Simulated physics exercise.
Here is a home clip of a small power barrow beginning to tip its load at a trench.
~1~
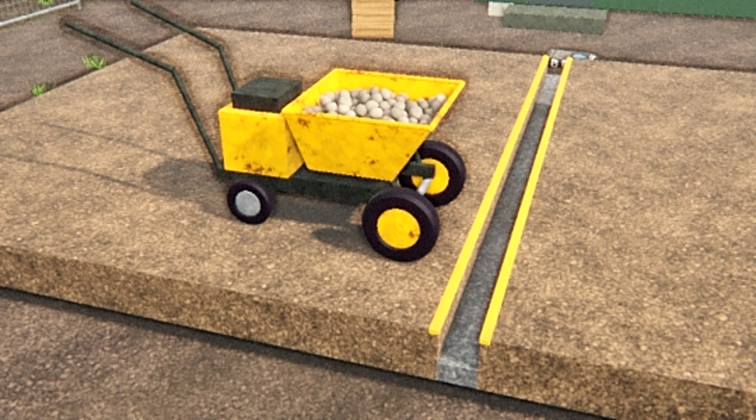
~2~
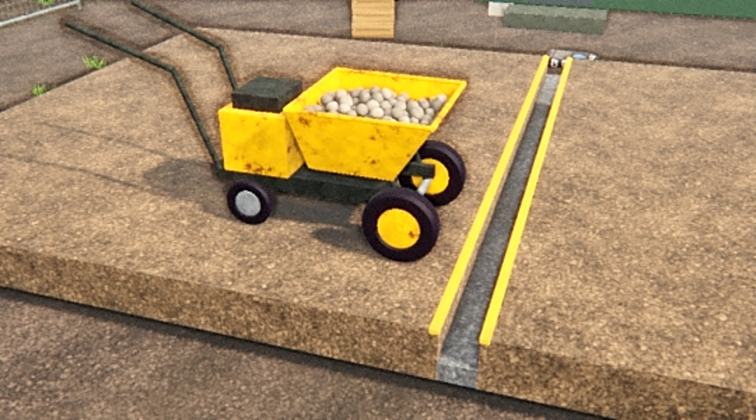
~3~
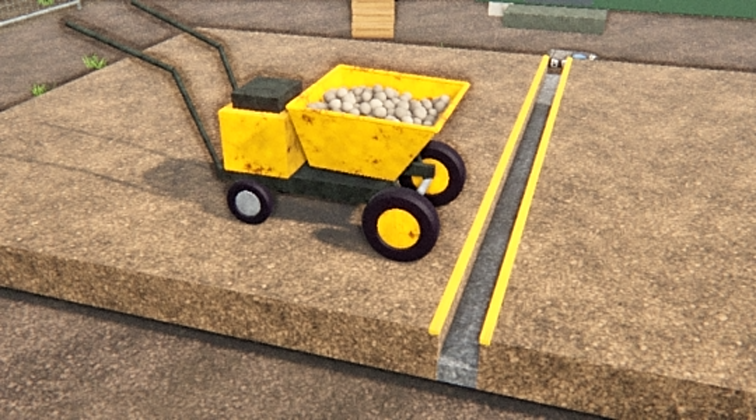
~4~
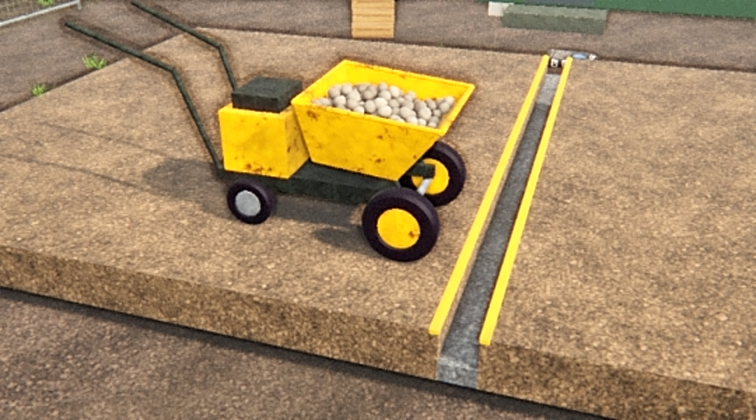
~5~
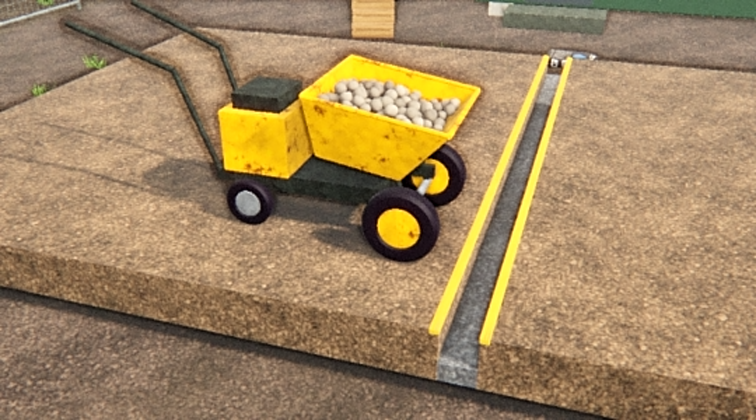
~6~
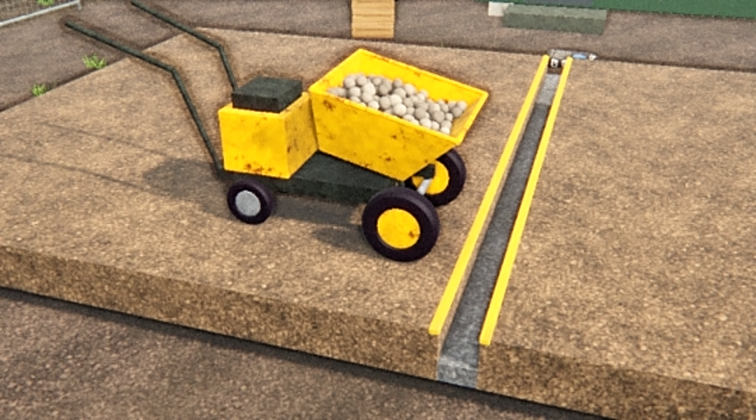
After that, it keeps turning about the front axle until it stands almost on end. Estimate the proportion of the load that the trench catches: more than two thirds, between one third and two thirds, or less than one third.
The trench catches less than one third.
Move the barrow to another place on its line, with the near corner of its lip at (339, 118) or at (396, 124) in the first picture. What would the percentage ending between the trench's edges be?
Close to 50 in a hundred, and close to 40 in a hundred.
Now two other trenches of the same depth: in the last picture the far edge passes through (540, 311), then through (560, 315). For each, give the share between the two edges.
Roughly 50 percent first and 70 percent second.
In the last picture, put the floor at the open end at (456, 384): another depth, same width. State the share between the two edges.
Roughly 0 in a hundred.
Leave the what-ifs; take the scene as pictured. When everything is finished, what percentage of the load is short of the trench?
It works out to close to 0 per cent.
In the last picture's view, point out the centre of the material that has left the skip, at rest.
Near (576, 247).
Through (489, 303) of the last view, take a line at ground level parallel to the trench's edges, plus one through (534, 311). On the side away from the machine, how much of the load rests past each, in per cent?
I'd put it near 100 in a hundred, then near 70 in a hundred.
Shortly afterwards, skip tipped steeply; the whole lot in the skip.
Next, skip tipped right over; the bulk in the skip; a little beyond it; only a few falling.
Some moments later, skip tipped right over; near a quarter in the skip; the bulk beyond it; only a few falling.
In the end, skip tipped right over; only a few in the skip; only a few in or heaped over the trench; all but a few beyond it.
